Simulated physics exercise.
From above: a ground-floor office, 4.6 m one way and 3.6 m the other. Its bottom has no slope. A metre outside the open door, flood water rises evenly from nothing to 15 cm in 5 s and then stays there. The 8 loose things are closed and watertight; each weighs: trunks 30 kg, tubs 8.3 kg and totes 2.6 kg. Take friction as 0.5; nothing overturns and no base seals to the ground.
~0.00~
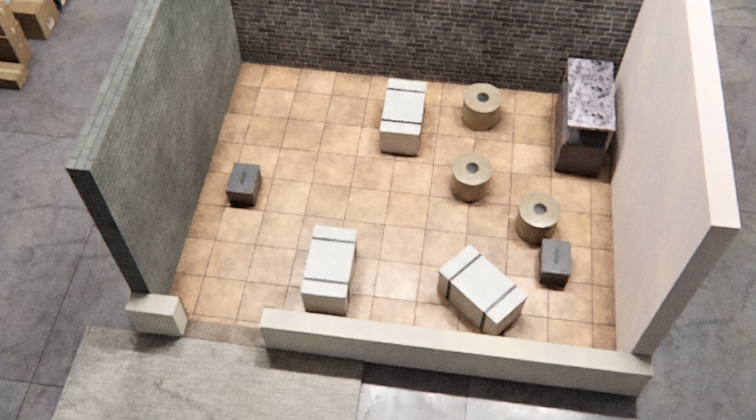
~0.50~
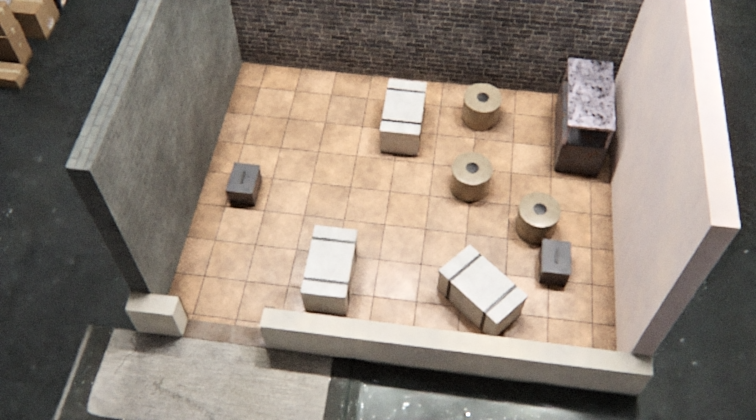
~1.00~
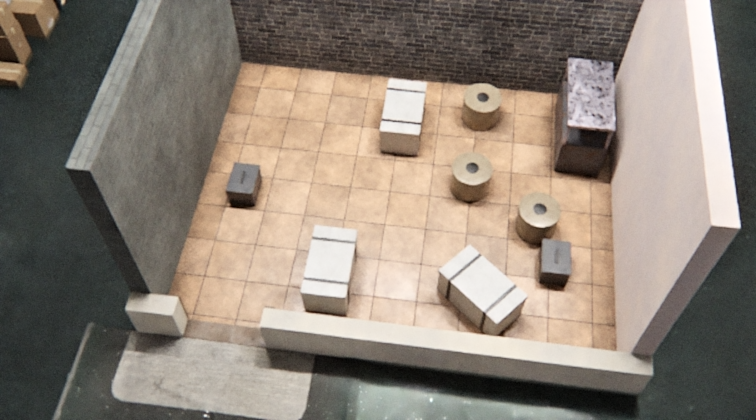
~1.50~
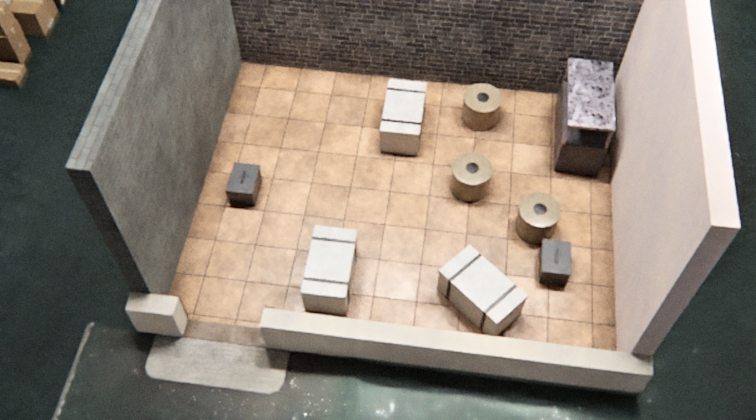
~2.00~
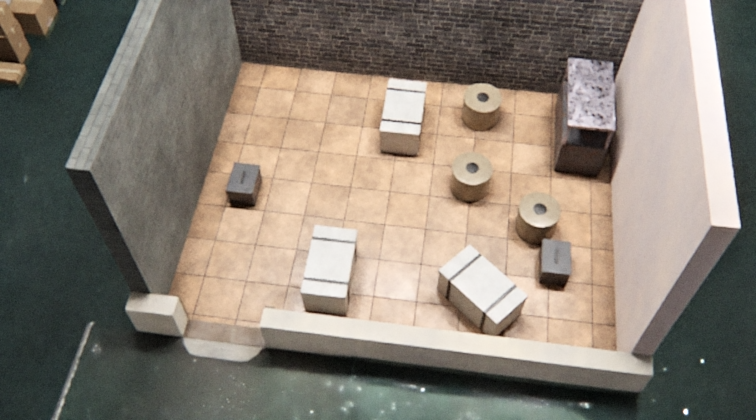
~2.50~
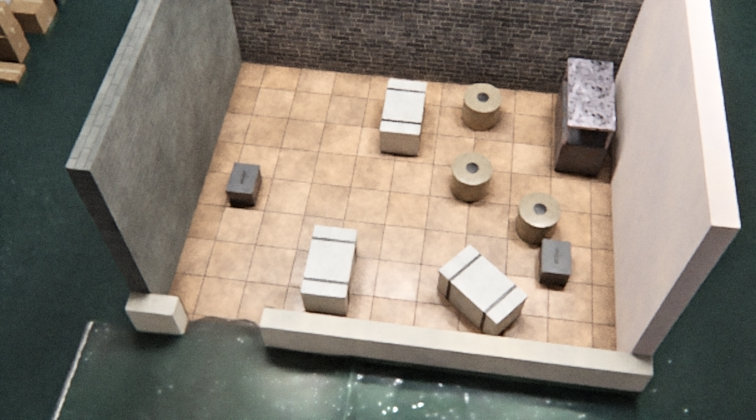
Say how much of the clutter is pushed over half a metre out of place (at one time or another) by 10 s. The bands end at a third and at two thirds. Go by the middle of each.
It is under a third.
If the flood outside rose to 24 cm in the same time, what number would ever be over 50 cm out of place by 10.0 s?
In that case 3 of them.
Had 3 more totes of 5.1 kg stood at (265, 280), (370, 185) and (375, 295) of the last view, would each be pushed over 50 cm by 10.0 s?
In turn: Over, under, under.
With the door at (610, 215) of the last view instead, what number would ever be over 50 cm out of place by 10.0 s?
Then 3.
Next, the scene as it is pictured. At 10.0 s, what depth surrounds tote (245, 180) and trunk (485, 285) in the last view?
Roughly 9 and 0 cm.
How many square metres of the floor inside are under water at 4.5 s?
Roughly 2.5 m2.
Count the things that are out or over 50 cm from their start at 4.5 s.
I count 0.
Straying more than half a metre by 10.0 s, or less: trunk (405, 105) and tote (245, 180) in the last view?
In that order: Less, over.
After 3.5 s 0 of 8 are over 50 cm from their spots; 0 afloat.
After 4.5 s 0 of 8 are over 50 cm from their spots; 0 afloat.
After 7.0 s 1 of 8 are over 50 cm from their spots; 1 afloat.
After 10.0 s 1 of 8 are over 50 cm from their spots, and 1 have been at some point; 1 afloat.
